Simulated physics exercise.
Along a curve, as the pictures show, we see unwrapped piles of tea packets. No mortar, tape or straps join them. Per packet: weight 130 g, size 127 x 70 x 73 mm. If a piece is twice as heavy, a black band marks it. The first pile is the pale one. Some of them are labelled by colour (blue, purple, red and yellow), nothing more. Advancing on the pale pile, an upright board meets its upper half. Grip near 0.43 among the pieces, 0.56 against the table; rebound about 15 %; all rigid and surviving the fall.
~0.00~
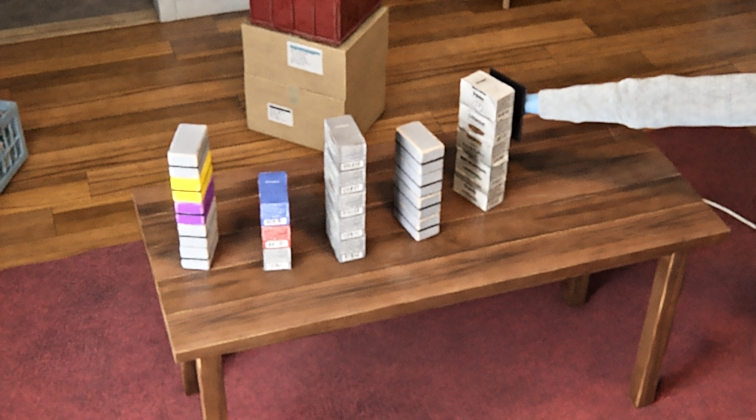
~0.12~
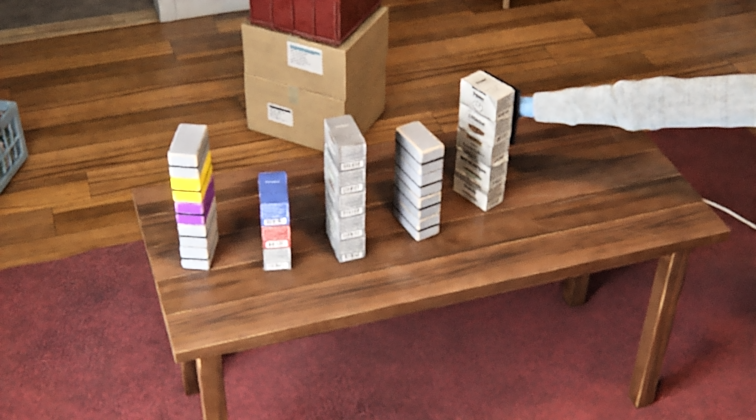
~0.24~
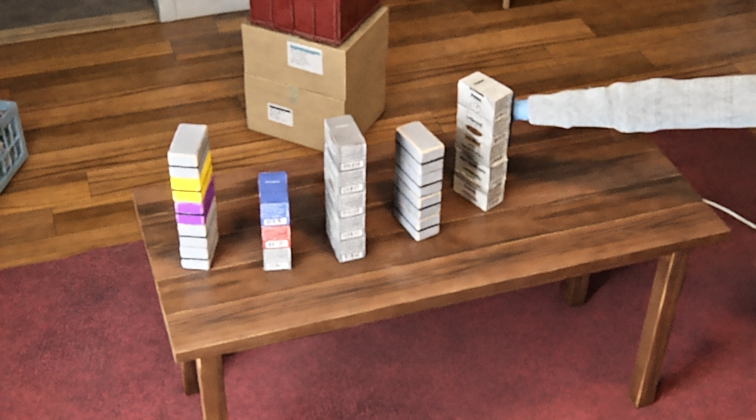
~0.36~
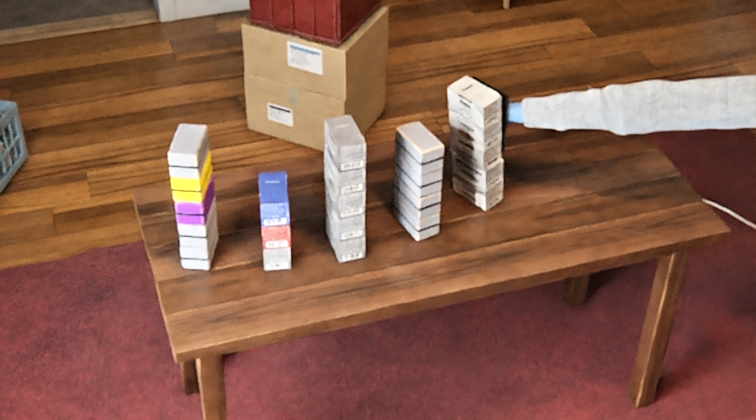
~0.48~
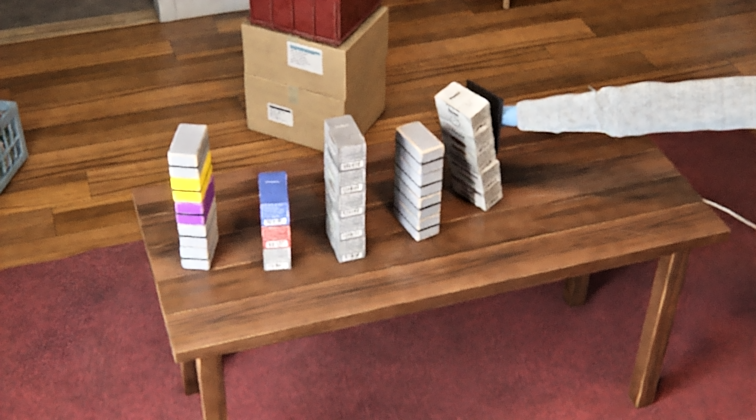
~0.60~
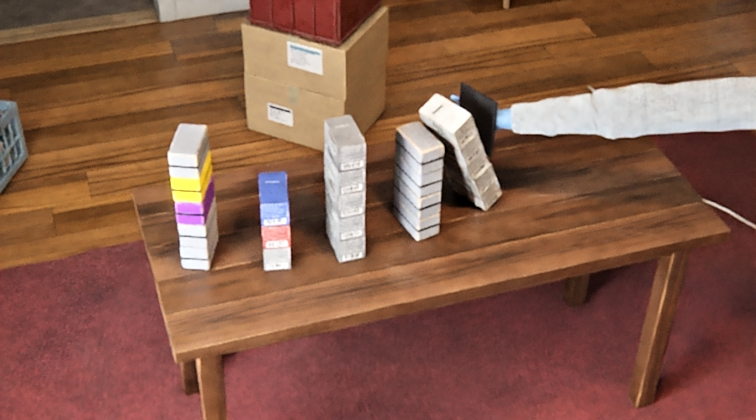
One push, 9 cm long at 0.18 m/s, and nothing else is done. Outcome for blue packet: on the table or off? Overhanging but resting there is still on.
On.
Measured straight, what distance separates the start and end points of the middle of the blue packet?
It ends around 23 cm from its start.
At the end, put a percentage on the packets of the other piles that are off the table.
I'd put it at about 25 percent.
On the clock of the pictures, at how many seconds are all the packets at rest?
Around 3.0 seconds.
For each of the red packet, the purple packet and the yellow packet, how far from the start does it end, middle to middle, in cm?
Displacements: Red = 16, purple = 96, yellow = 110 (cm).
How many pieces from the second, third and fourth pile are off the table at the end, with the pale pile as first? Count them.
As for pieces, it's second 0, third 0 and fourth 0.
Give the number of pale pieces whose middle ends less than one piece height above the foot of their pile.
I count 2 of the pale pieces.
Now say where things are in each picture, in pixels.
In the first frame (we follow the side turned to the camera), board (524, 108) 36 mm short; blue packet (273, 187); red packet (277, 237); yellow packet (186, 191); no other piece has moved.
Board (518, 111) 14 mm short; blue packet (273, 187), in the second frame.
Board (512, 114) 7 mm in; blue packet (273, 187), in the third frame.
Board (507, 117) 29 mm in, top of the pale pile leaning 7°; blue packet (273, 187); no other piece has moved, in the fourth frame.
Board (501, 120) 50 mm in, top of the pale pile leaning 14°; blue packet (273, 187); no other piece has moved, in the fifth frame.
Board (495, 123) 7 cm in, top of the pale pile leaning 24°; blue packet (273, 187); yellow packet (186, 191); purple packet (190, 214); no other piece has moved, in the sixth frame.
Around 1.06 s, 5 of the pale pile down; none of the 17 other packets off the table, 4 disturbed; blue packet unmoved.
Around 1.38 s, 5 of the pale pile down; none of the 17 other packets off the table, 10 disturbed; blue packet displaced 10 mm.
Around 2.00 s, 5 of the pale pile down; none of the 17 other packets off the table, 17 disturbed; blue packet tipped 13°, 42 mm lower; red packet tipped 47°, 54 mm lower.
Around 2.48 s, 5 of the pale pile down; 4 of the 17 other packets off the table; blue packet tipped 29°, 8 cm lower; purple packet upside down.
Finally (3.0 s), 5 of the pale pile down; 4 of the 17 other packets off the table; blue packet tipped 29°, 8 cm lower; yellow packet on its side; purple packet on its side. Seen by the last camera, middles, blue packet near (189, 232), yellow packet near (71, 383).
